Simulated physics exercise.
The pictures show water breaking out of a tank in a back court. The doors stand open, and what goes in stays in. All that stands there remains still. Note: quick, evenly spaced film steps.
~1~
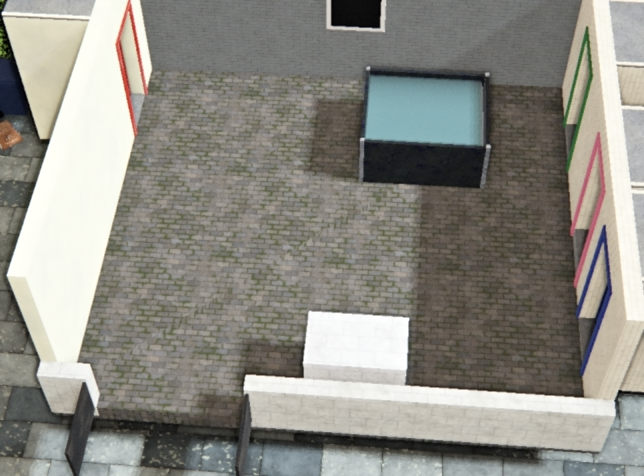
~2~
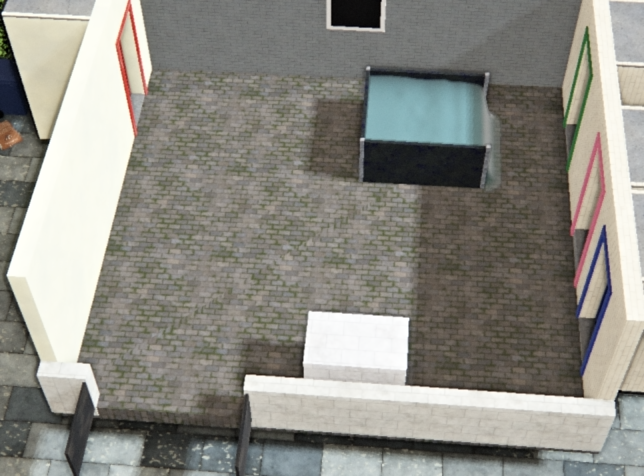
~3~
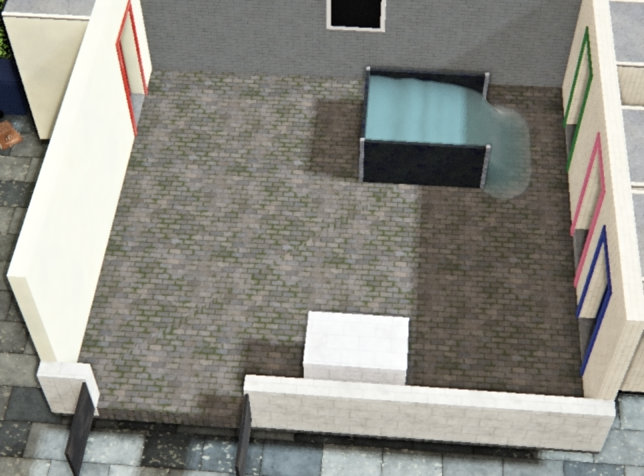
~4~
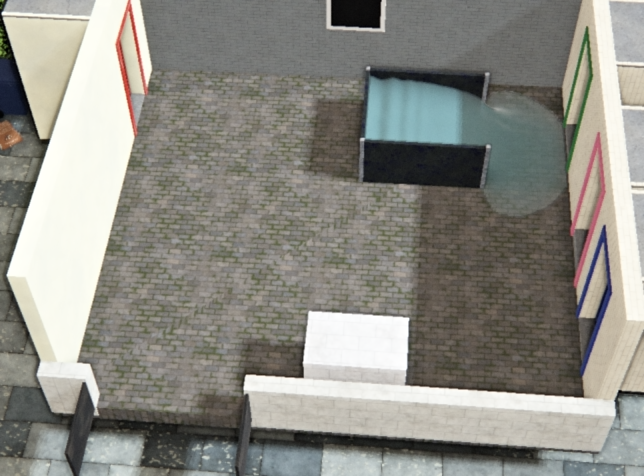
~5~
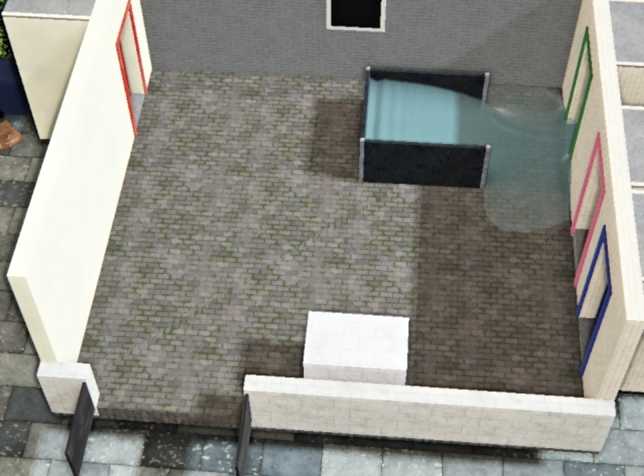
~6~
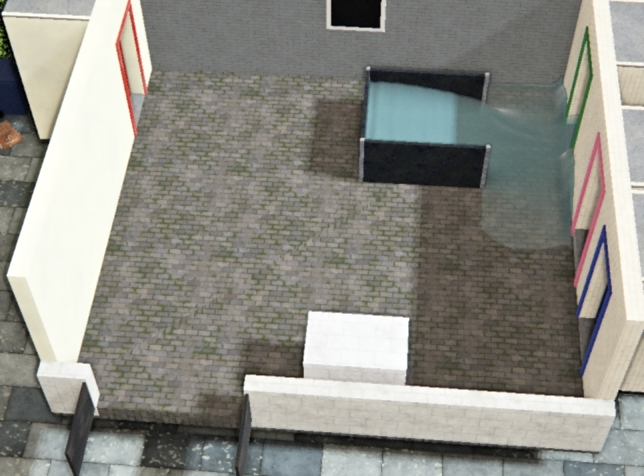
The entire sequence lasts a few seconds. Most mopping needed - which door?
Green door.
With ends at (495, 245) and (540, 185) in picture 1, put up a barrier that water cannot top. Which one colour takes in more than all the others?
Most goes in at the door marked green.
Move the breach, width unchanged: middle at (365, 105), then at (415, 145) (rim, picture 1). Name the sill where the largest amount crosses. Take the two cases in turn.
Case 1 - the door marked red. Case 2 - the one in blue.
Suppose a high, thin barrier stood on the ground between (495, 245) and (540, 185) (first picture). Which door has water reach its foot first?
That's the green one.
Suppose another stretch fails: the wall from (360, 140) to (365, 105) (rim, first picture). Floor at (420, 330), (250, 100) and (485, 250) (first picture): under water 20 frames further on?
The first spot is left untouched, the second is soaked through and the third is left untouched.
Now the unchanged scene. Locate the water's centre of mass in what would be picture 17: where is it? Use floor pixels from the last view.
At about (496, 173).
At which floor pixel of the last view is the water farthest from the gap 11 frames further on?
The front tops out at about (582, 424).
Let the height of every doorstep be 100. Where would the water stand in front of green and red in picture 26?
Readings, in sequence: 160 percent and 0 percent.
A moment on, water covers 15 % of the floor; green door a lot in, blue door wet at the sill, nothing in, red door not reached, pink door wet at the sill, nothing in.
Next, water covers 25 % of the floor; green door a lot in, blue door wet at the sill, nothing in, red door not reached, pink door wet at the sill, nothing in.
Then, water covers 40 % of the floor; green door a lot in, blue door a trickle in, red door not reached, pink door wet at the sill, nothing in.
Later, water covers 65 % of the floor; green door a lot in, blue door a trickle in, red door some in, pink door wet at the sill, nothing in.
In the end, water covers 90 % of the floor; green door a lot in, blue door some in, red door a lot in, pink door wet at the sill, nothing in; the green door has let in the most.
